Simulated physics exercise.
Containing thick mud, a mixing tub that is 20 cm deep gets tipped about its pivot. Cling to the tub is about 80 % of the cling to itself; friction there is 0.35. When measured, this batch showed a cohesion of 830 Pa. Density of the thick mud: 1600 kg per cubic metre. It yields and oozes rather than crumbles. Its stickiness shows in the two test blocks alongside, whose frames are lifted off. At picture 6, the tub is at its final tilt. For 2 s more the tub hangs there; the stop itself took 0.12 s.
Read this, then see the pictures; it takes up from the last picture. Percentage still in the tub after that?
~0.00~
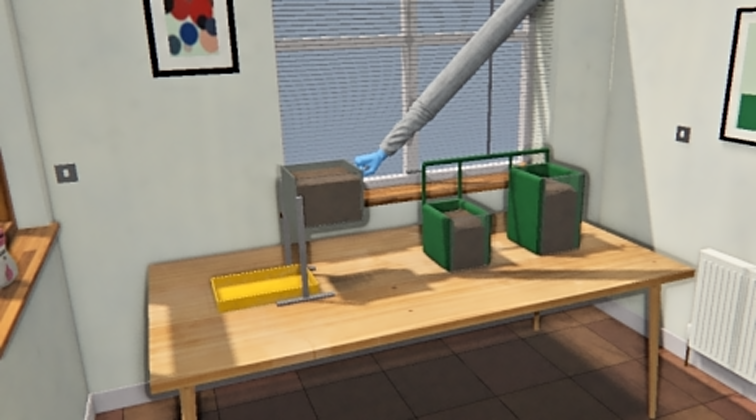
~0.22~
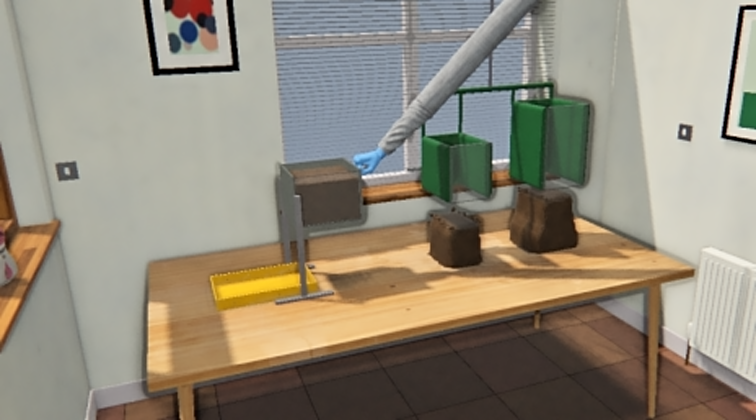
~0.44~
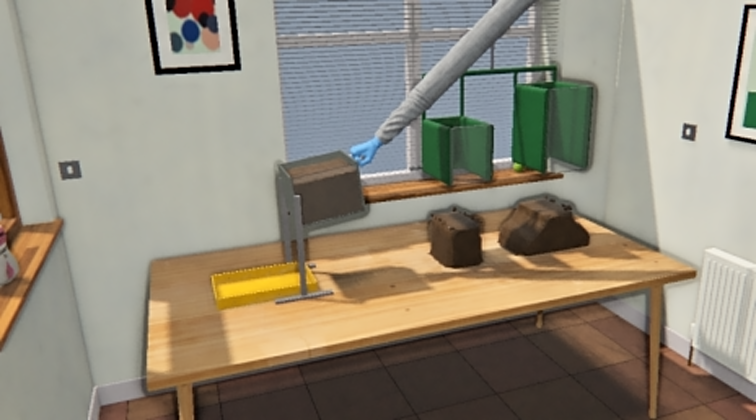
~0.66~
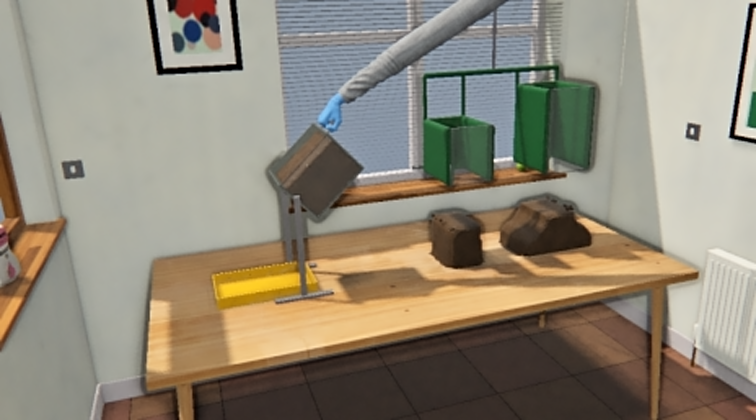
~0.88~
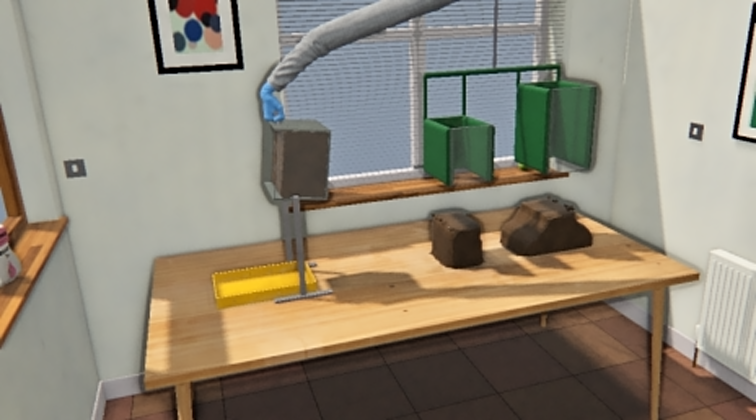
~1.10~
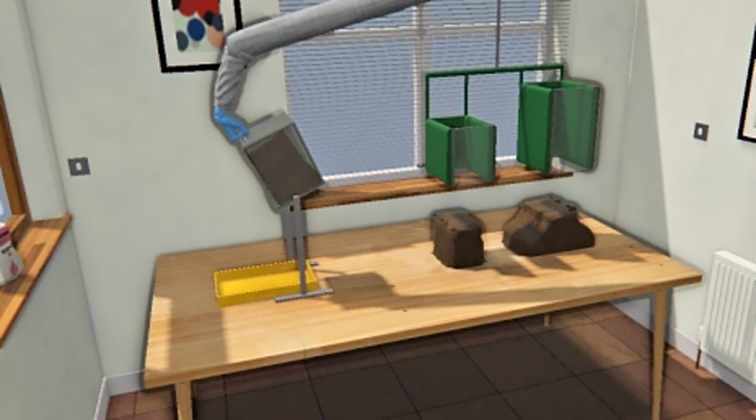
Some 0 %.
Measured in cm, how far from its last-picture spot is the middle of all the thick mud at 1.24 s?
10 cm.
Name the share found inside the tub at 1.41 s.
It's something like 20 % of the original load.
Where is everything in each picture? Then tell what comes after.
Handle-side rim at (361, 171), tilt 0 degrees; top of the thick mud at (352, 179); blocks stand 20 cm, 31 cm (left to right), in the first picture.
Handle-side rim at (359, 170), tilt 0 degrees; top of the thick mud at (350, 178); blocks stand 19 cm, 27 cm (left to right), in the second picture.
Handle-side rim at (356, 163), tilt 7 degrees; top of the thick mud at (353, 171); blocks stand 19 cm, 20 cm (left to right), in the third picture.
Handle-side rim at (326, 134), tilt 43 degrees; top of the thick mud at (330, 143); blocks stand 19 cm, 19 cm (left to right), in the fourth picture.
Handle-side rim at (276, 131), tilt 83 degrees; top of the thick mud at (288, 132); blocks stand 19 cm, 19 cm (left to right), in the fifth picture.
Handle-side rim at (244, 149), tilt 112 degrees; top of the thick mud at (282, 132); blocks stand 19 cm, 19 cm (left to right), in the sixth picture.
After 1.24 s, the tub is at 112 degrees and holds 58 %.
After 1.41 s, the tub is at 112 degrees and holds 22 %.
After 1.58 s, the tub is at 112 degrees and holds 7 %.
After 1.75 s, the tub is at 112 degrees and holds 0 %.
After 3.10 s, at the end, the tub is at 112 degrees and holds 0 %.
